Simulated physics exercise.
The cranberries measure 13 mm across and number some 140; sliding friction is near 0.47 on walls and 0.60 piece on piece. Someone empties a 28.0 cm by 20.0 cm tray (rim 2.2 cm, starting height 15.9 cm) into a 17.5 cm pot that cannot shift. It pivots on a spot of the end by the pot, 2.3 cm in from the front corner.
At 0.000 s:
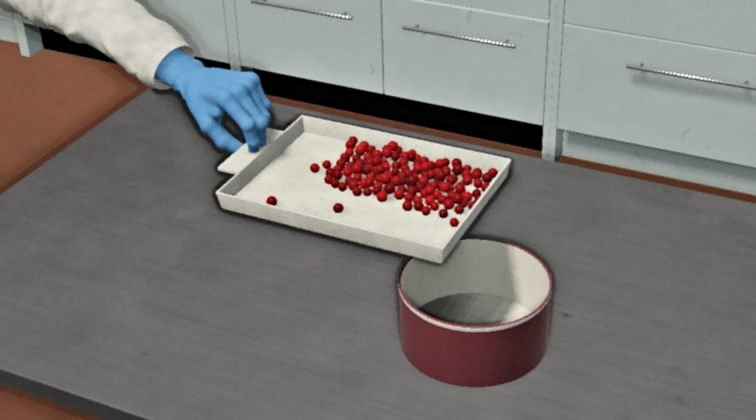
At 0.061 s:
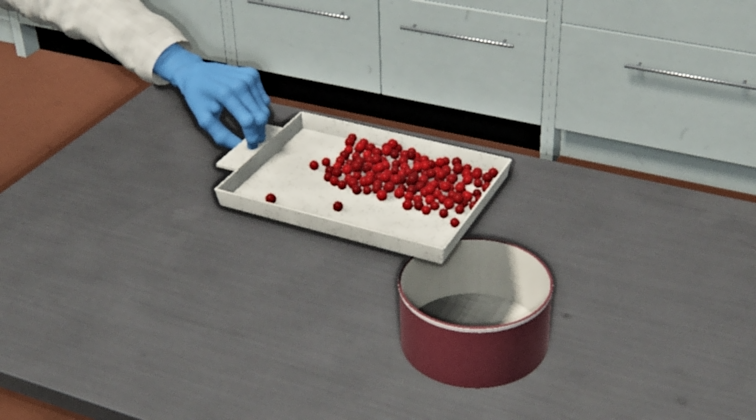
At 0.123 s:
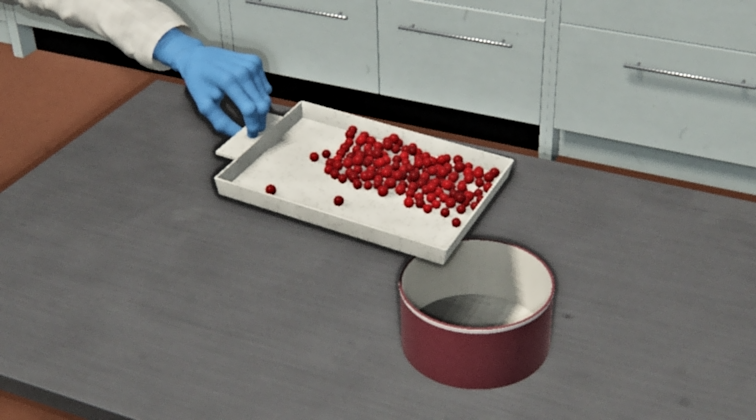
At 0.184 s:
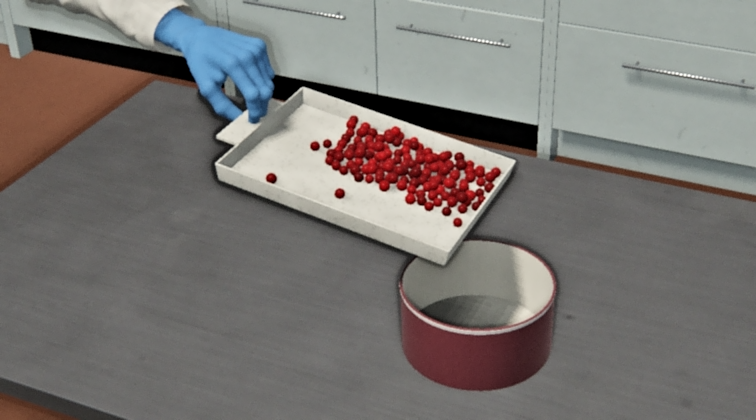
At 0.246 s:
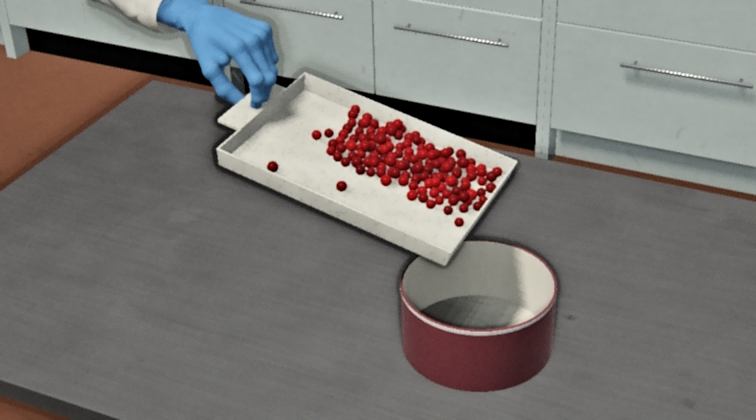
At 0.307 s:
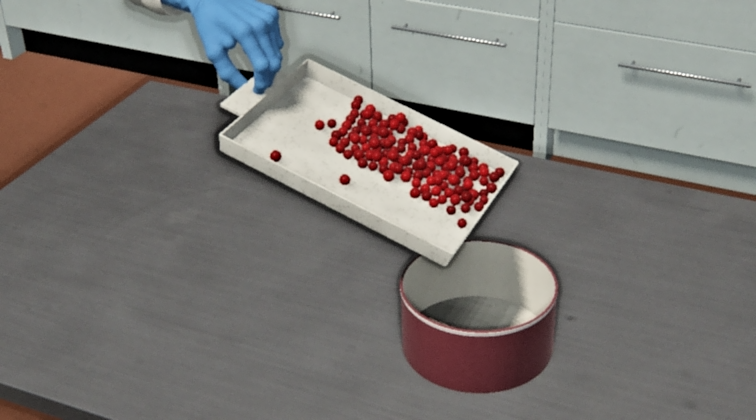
We see a blue-gloved hand holding the left end of a white tray of small red balls beside a dark red pot on a gray table, then raising that end so the tray slants down toward the right.
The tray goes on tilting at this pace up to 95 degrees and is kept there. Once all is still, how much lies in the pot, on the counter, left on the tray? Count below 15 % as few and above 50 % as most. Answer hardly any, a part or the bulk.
Pot the bulk, counter a part, tray hardly any.
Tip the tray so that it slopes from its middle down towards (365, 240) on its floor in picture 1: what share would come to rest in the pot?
Some 0 per cent.
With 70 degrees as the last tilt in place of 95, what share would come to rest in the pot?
In that case some 5 per cent.
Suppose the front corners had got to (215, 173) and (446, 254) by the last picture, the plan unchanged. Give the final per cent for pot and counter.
Pot 5, counter 95.
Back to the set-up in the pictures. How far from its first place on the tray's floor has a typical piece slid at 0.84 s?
About 4 cm.
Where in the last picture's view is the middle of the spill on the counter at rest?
At about (591, 304).
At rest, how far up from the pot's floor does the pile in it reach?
Some 2.5 cm.
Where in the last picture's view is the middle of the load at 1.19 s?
Near (488, 174).
After 0.84 s, tilt 54 degrees; the tray holds 100 %, the pot 0 %.
After 1.19 s, tilt 79 degrees; the tray holds 90 %, the pot 5 %.
After 1.63 s, tilt 95 degrees; the tray holds 20 %, the pot 35 %.
At rest (2.7 s), pot 60 %, counter 40 %, tray 0 %.
